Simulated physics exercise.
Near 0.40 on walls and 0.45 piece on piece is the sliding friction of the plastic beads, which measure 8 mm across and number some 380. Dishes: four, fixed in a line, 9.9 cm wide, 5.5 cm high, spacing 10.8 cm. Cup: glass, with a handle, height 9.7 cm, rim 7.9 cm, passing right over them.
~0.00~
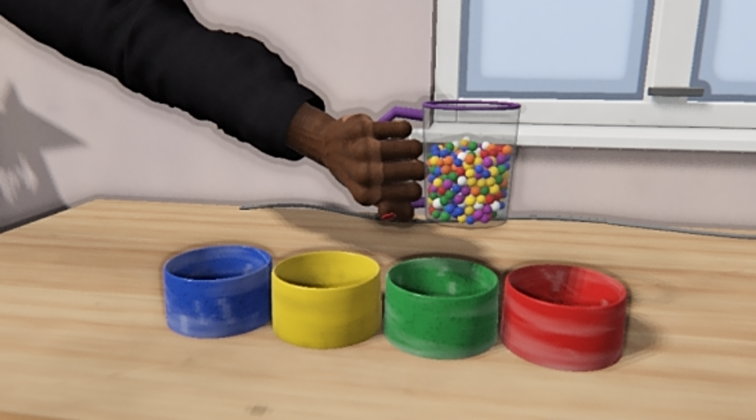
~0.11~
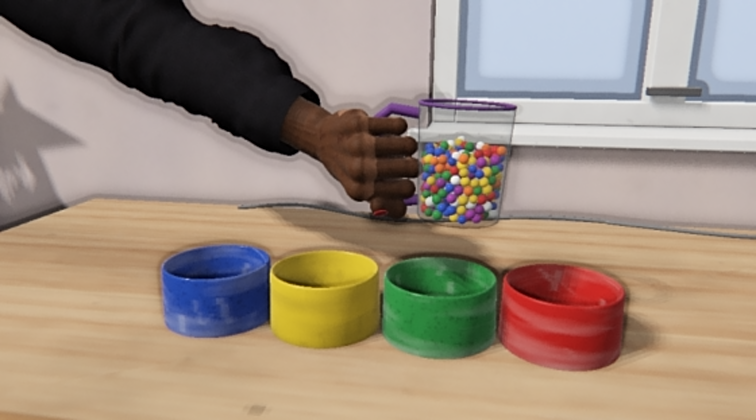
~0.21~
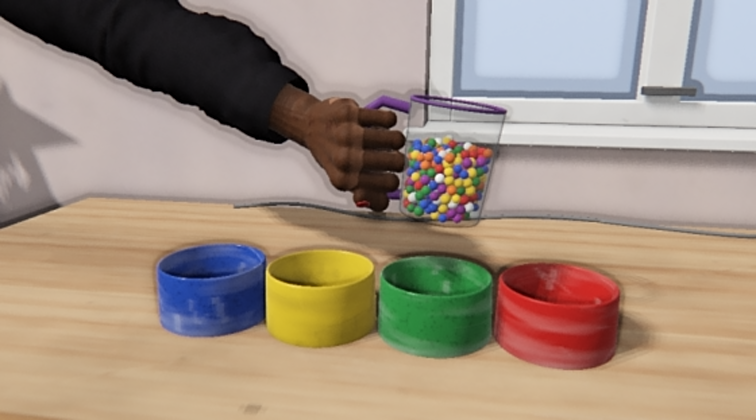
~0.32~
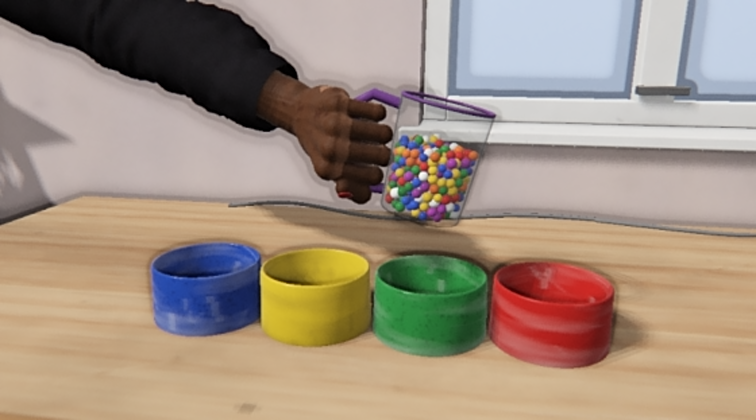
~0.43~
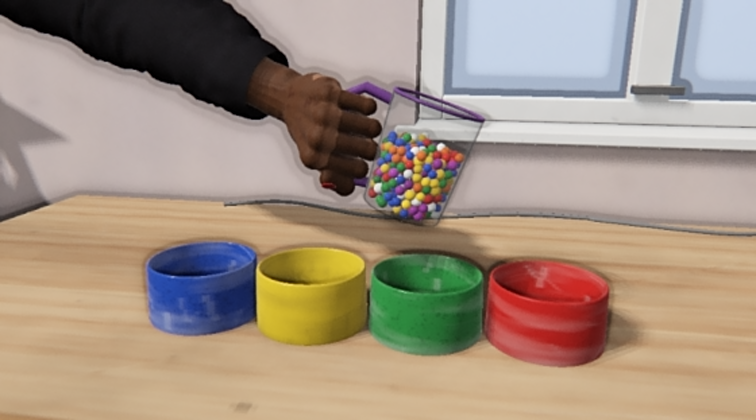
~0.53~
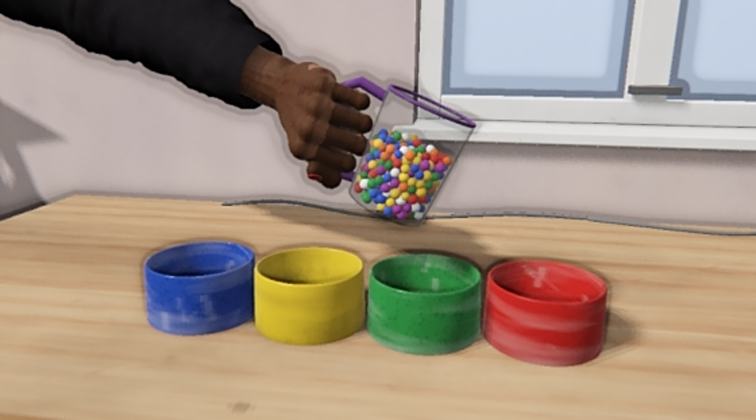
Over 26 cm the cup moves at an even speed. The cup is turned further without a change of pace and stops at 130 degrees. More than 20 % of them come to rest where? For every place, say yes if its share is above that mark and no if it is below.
Red: No, blue: No, green: No, yellow: Yes, counter: No.
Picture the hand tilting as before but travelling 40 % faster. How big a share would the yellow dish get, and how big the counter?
The shares would then be yellow 30 and counter 10.
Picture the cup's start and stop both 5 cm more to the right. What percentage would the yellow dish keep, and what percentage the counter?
Yellow 40; counter 10.
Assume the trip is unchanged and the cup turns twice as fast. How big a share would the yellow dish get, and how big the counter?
Yellow 0, counter 10.
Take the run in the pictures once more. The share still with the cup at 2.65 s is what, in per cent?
Roughly 5 per cent, give or take.
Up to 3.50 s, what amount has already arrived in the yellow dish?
Around 100 in a hundred by then.
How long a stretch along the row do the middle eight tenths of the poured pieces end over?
That stretch comes to around 6 cm.
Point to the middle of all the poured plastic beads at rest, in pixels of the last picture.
After settling, the middle sits near (309, 297).
After 1.80 s, tilt 85 degrees; cup holds 100 %.
After 2.65 s, tilt 127 degrees; cup holds 5 %, yellow 95 %.
After 3.50 s, tilt 130 degrees; cup holds 0 %, yellow 100 %.
By 3.8 s all is still; red 0 %, blue 0 %, green 0 %, yellow 100 %, counter 0 %.
